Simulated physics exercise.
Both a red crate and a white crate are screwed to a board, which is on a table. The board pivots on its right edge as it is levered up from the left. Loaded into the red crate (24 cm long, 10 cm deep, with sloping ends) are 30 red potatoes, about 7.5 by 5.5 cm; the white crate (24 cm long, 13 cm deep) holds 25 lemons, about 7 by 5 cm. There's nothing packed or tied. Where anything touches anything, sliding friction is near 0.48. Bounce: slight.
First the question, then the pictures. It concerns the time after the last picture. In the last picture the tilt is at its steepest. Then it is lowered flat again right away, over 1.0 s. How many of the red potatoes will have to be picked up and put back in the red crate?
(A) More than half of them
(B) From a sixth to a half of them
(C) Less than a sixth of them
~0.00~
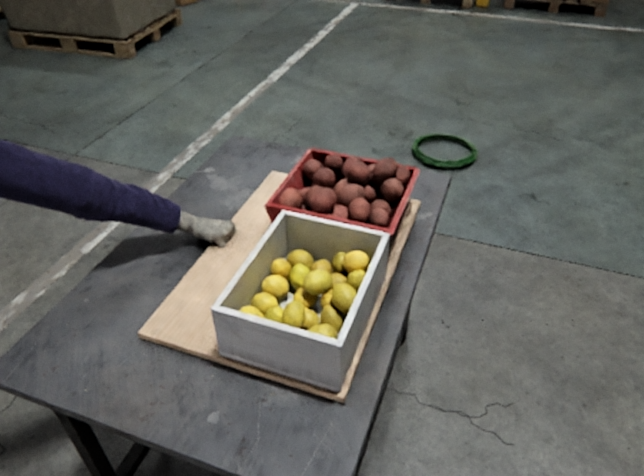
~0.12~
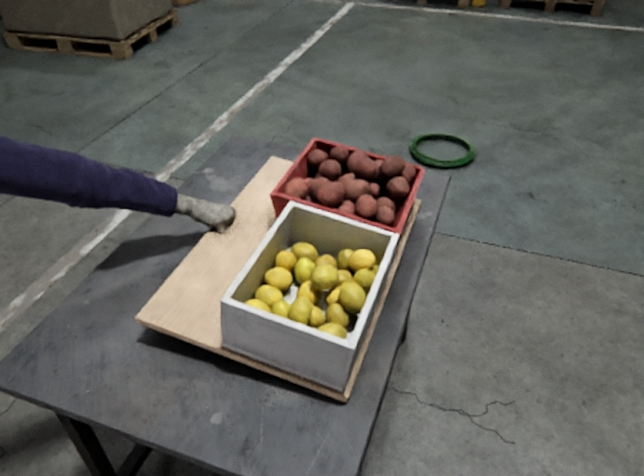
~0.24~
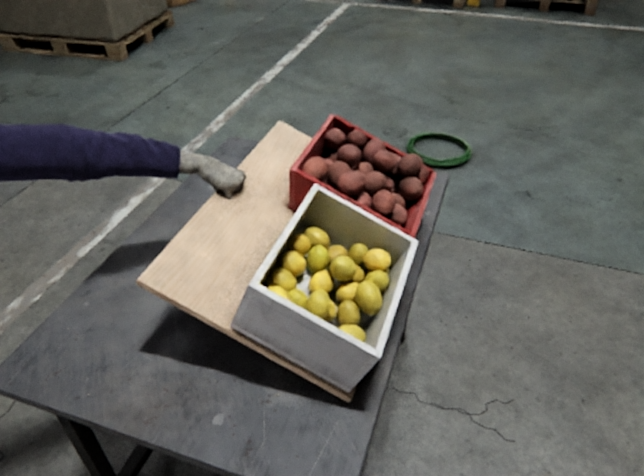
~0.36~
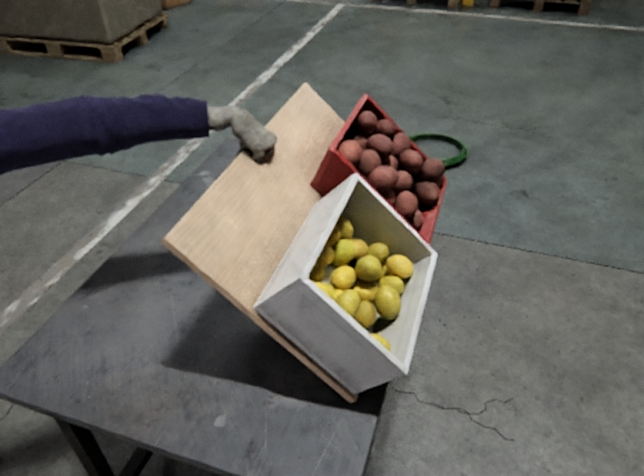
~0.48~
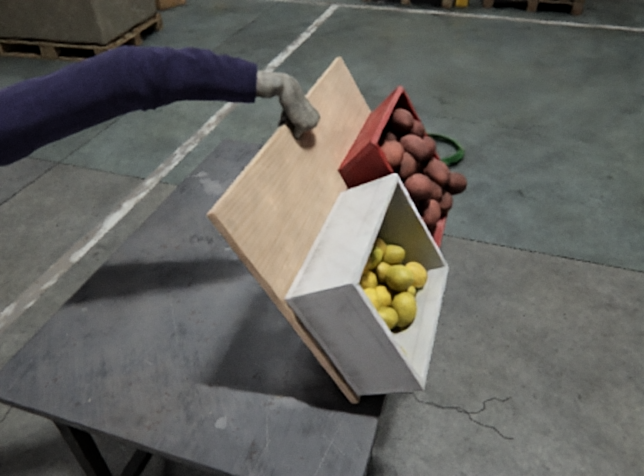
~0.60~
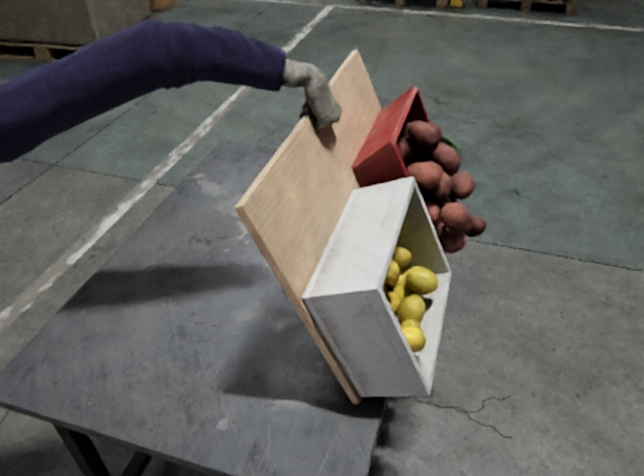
B, from a sixth to a half of them.
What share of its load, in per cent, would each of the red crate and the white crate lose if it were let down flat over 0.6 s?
In that case red crate 40 %, white crate 0 %.
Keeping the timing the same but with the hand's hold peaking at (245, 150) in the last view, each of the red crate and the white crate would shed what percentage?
Red crate 10 %, white crate 0 %.
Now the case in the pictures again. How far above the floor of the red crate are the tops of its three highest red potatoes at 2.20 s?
About 12 cm.
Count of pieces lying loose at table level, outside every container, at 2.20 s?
The count is about 0.
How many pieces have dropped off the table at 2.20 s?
About 12.
After 0.86 s, tilt 54°; red crate 21 in, 9 out and white crate 24 in, 1 out.
After 1.18 s, tilt 25°; red crate 19 in, 11 out and white crate 24 in, 1 out.
After 1.62 s, tilt 0°; red crate 19 in, 11 out and white crate 24 in, 1 out.
Final count (at 2.20 s), red crate 19 in, 11 out and white crate 24 in, 1 out. Asked share, 11 of 30, 37 per cent.
